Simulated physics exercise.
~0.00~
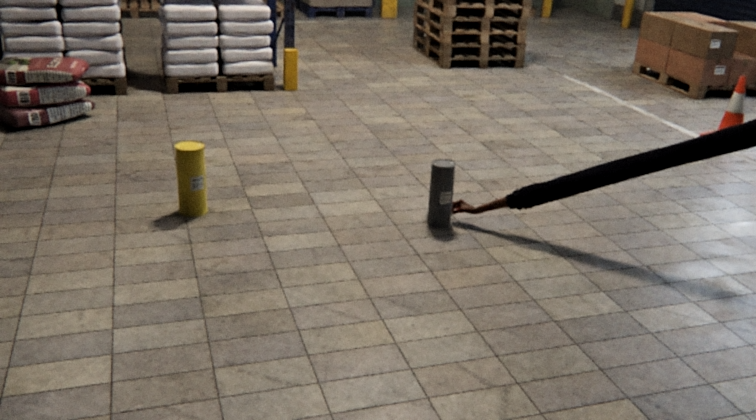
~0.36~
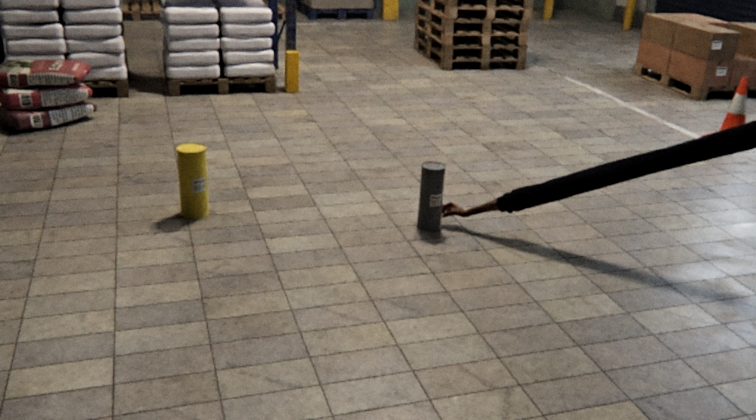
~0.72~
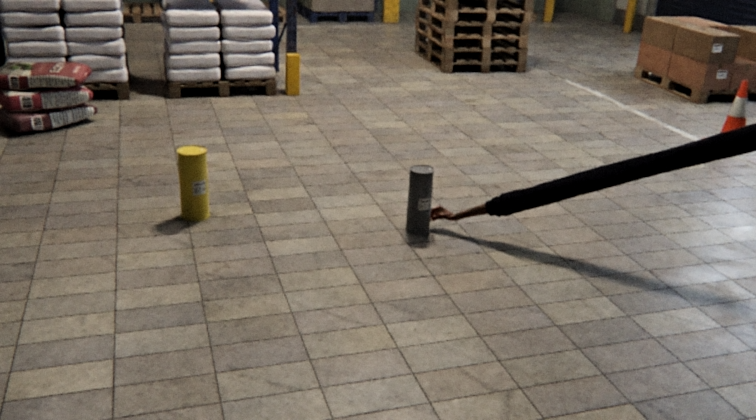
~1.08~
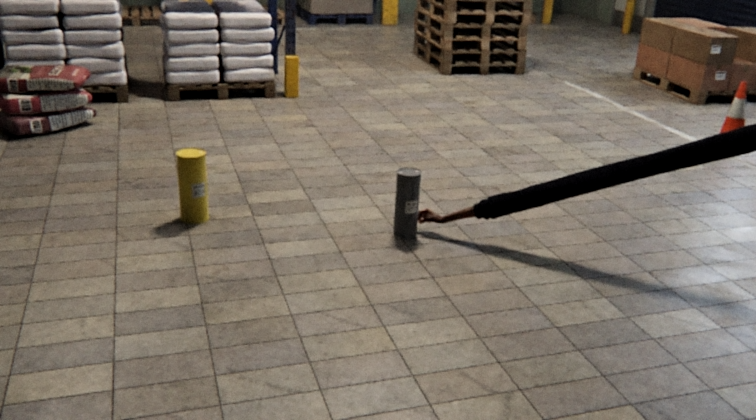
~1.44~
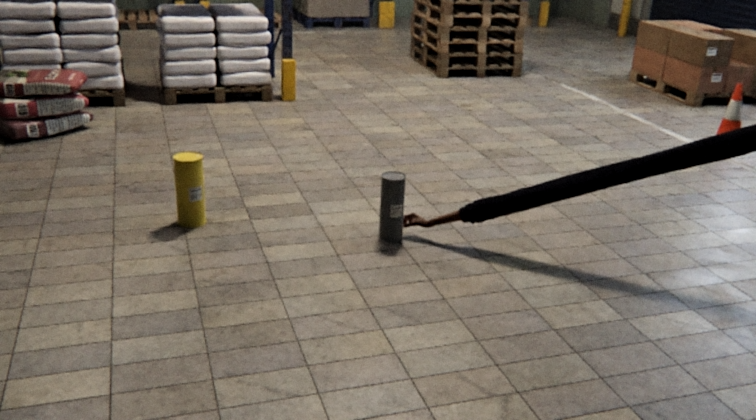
A grey canister stands upright near the middle of a tiled warehouse floor, seen from above by a slightly swaying camera, with a yellow canister standing to its left. Behind them are stacked white sacks, red sacks at the left edge, wooden pallets, and brown boxes and an orange cone at the right. A hand on a long, dark-sleeved arm reaches in from the right and pushes the grey canister low on its side. The canister slides steadily leftward, staying upright, while the yellow one stays put. At the end, it stands closer to the yellow canister, the hand still beside it.
